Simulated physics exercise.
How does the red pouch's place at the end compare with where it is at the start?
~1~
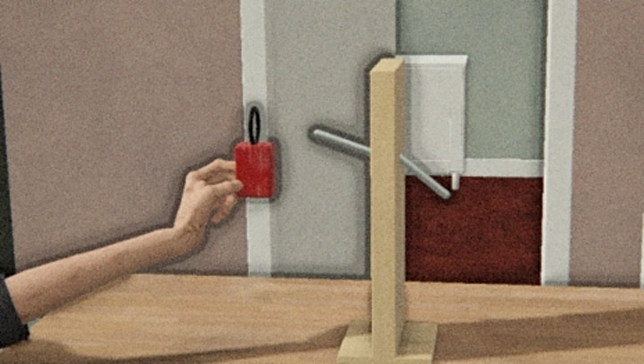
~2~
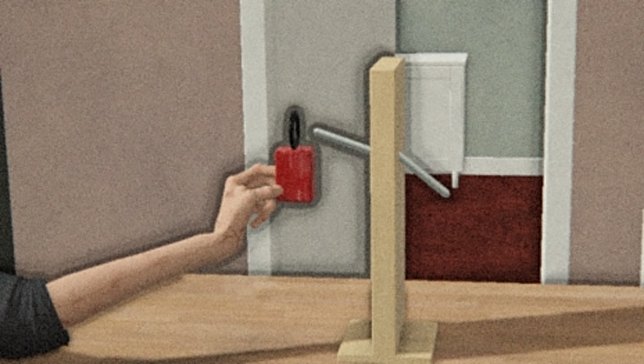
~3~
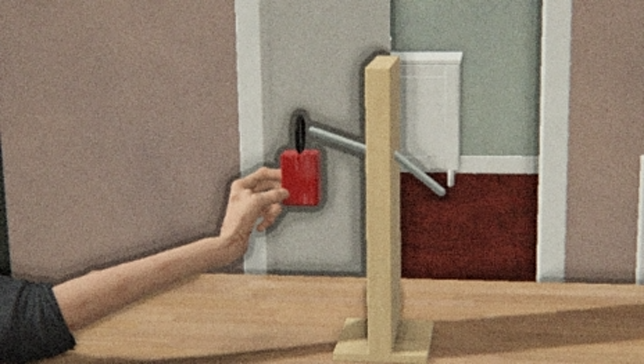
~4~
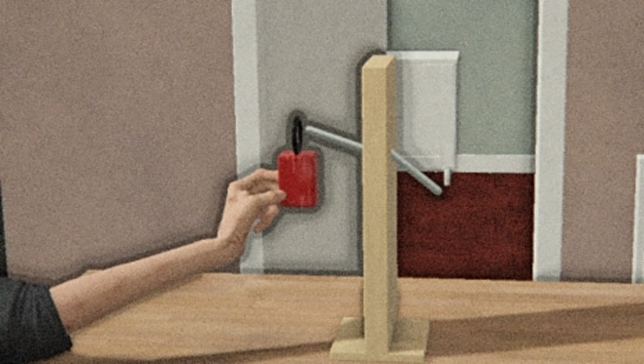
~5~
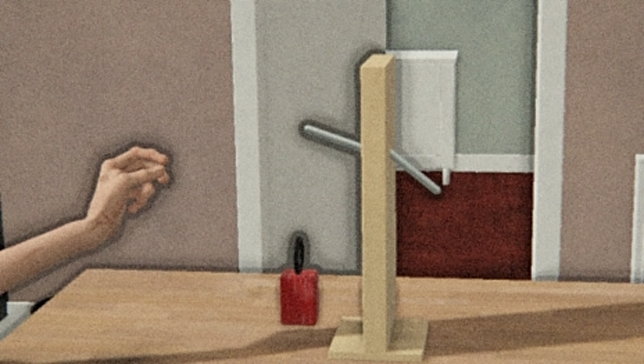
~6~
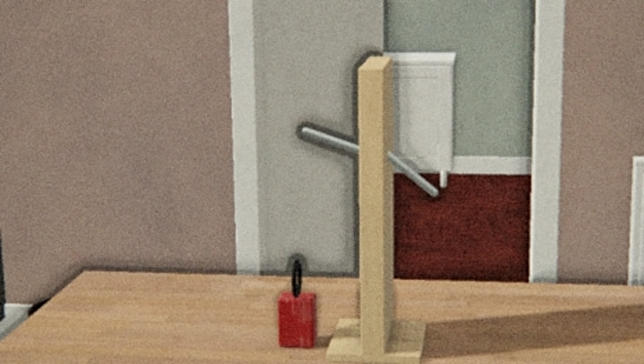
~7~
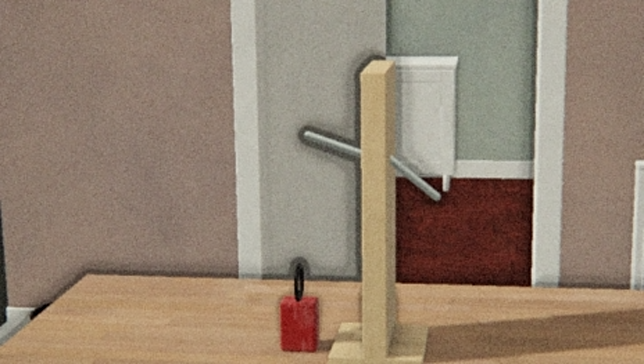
At the start the red pouch is held up in a hand to the left of the peg. At the end it is lower and a little further right, resting on the table near the foot of the stand.
